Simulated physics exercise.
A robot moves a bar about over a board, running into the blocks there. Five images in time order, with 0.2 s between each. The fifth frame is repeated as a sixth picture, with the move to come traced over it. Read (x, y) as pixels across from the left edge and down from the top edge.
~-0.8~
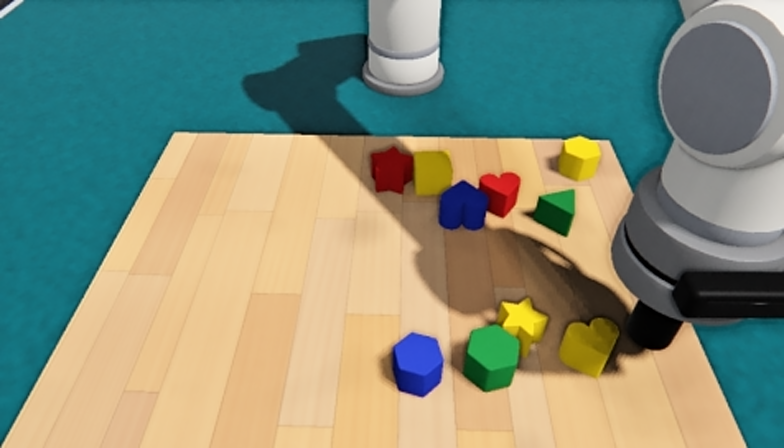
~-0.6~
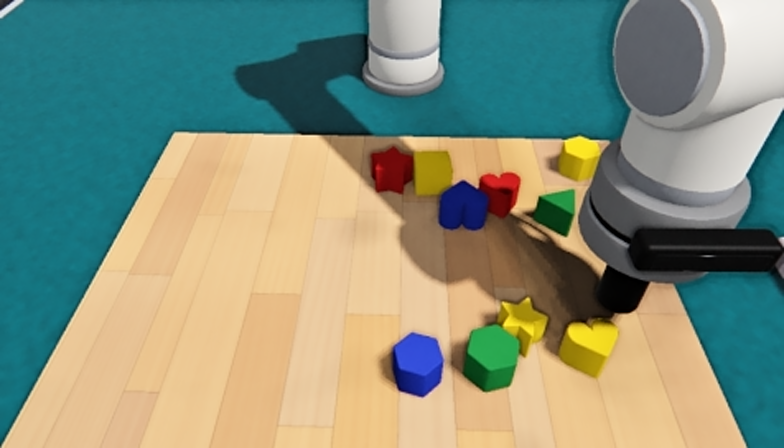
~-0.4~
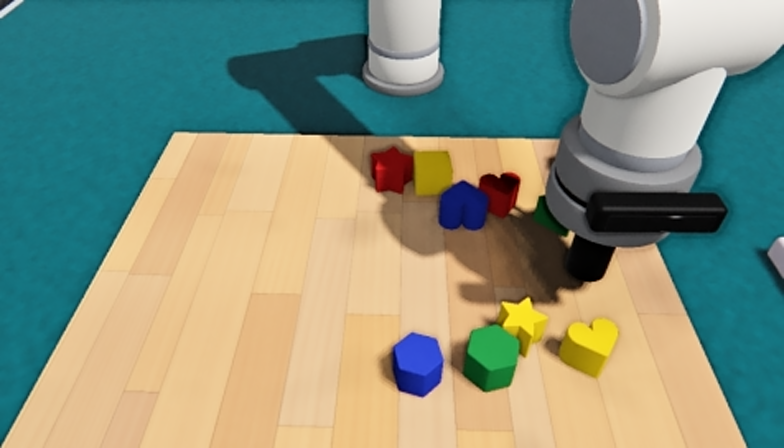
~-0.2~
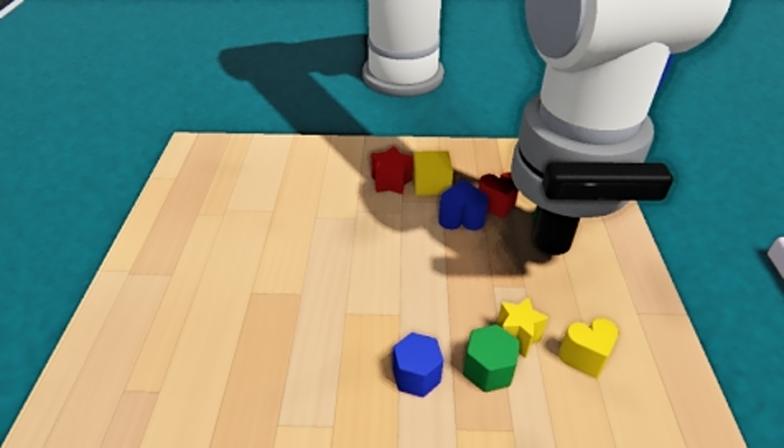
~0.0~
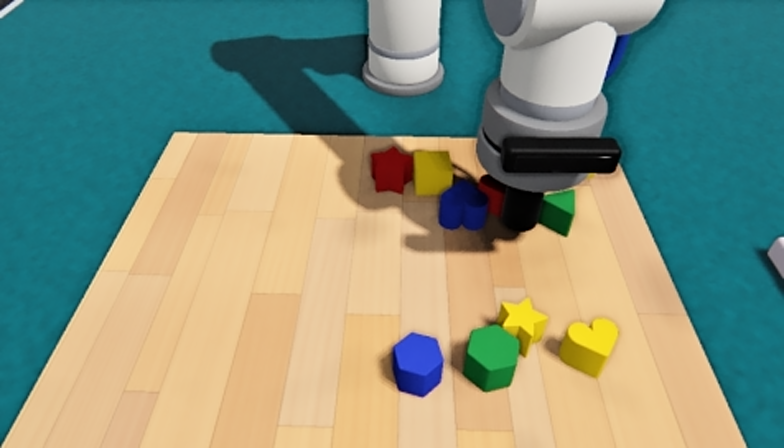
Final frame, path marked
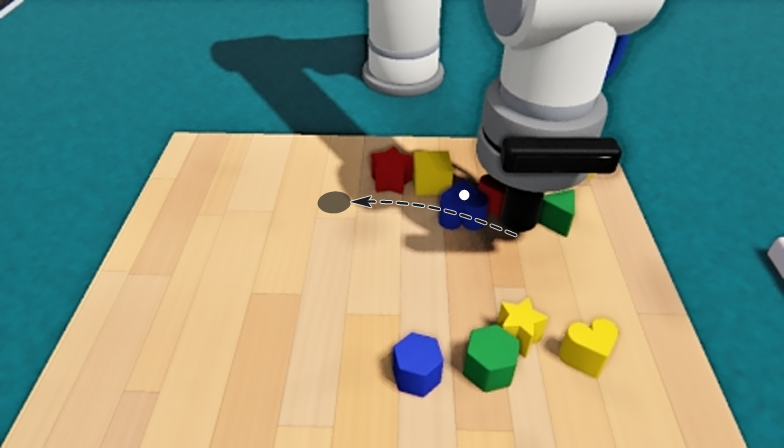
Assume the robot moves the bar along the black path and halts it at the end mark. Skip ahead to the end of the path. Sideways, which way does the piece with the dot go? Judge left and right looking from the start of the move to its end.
The shift goes left.
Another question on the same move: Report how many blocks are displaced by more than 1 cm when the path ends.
I expect two blocks to be moved by more than 1 cm.
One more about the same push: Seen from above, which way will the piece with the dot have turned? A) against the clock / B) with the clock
A: Against the clock.
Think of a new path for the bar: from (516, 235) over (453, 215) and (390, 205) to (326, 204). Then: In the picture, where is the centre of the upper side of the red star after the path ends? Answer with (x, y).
My estimate: (374, 155).
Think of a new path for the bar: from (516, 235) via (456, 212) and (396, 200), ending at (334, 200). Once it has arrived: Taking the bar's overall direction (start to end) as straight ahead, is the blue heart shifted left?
That would be a yes.
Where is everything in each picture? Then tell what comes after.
In the first picture, tip of the bar (649, 333), middles of tops, red star (391, 158), yellow square piece (433, 160), blue heart (464, 195), red heart (502, 181).
In the second picture, bar (617, 298), nothing pushed.
In the third picture, bar (585, 268), nothing pushed.
In the fourth picture, bar (552, 242), nothing pushed.
In the fifth picture, bar (519, 220), red star (391, 158), yellow square piece (433, 160), blue heart (464, 195), red heart partly hidden.
The line goes from (516, 235) over (456, 213) and (396, 203) to (334, 202); the dot is on the blue heart.
On the path given first. One third of the way, bar (457, 198); blue heart (417, 184), turned 20° anticlockwise; red heart (500, 179).
Two thirds of the way, bar (395, 187); red star (378, 156), turned 55° clockwise; blue heart (355, 181), turned 45° anticlockwise; red heart (500, 179).
At the end, bar (333, 187); red star (377, 155), turned 60° clockwise; yellow square piece unmoved; blue heart (294, 188), turned 75° anticlockwise; red heart (500, 179).
